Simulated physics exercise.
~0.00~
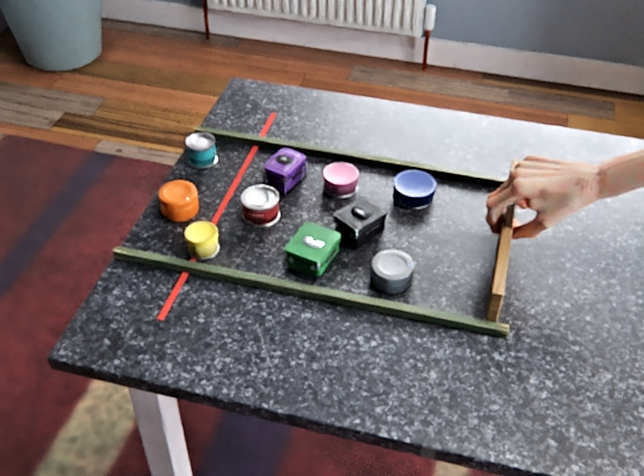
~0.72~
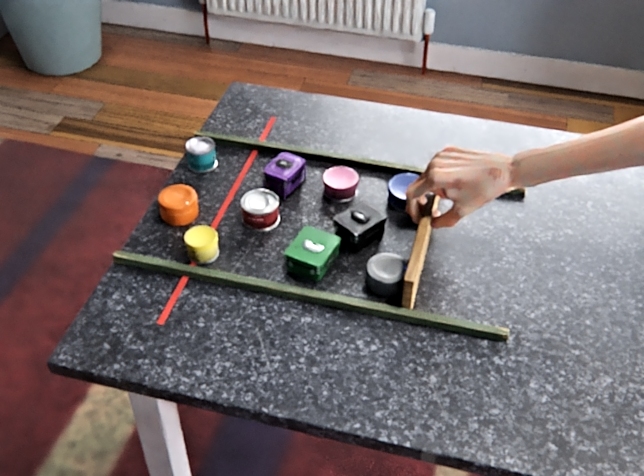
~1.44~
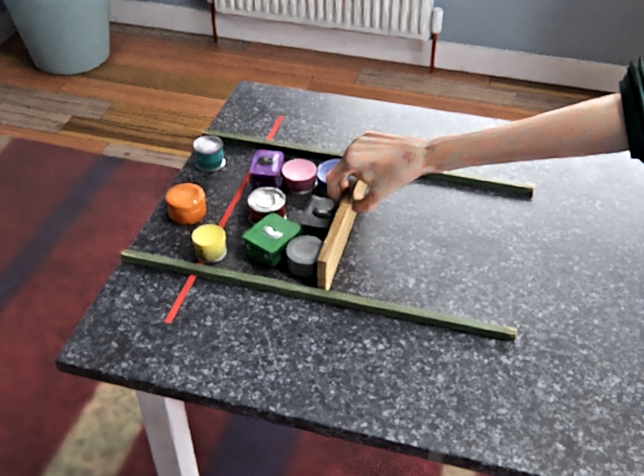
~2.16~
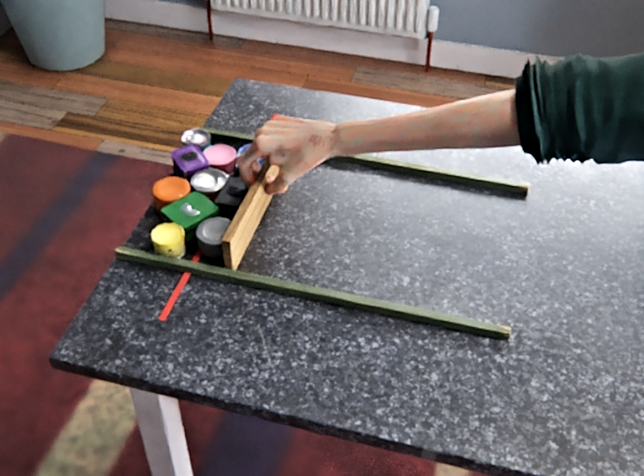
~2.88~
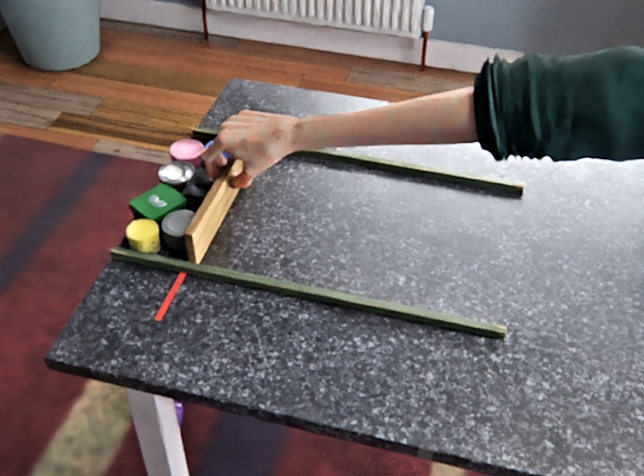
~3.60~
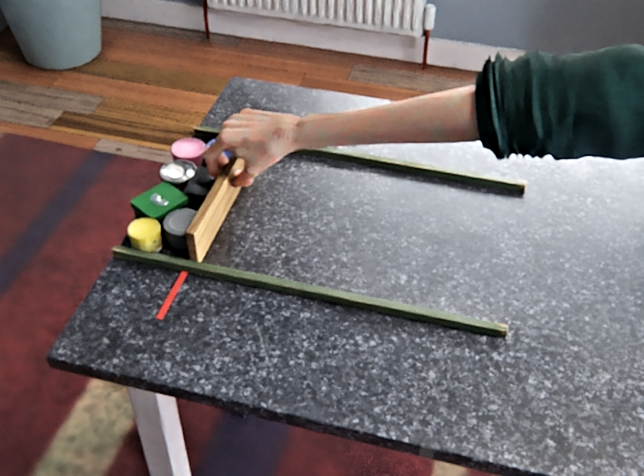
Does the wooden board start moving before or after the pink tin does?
The wooden board starts moving before the pink tin. The tin stays still as the hand first slides the board left, and only shifts later as the board comes further along.
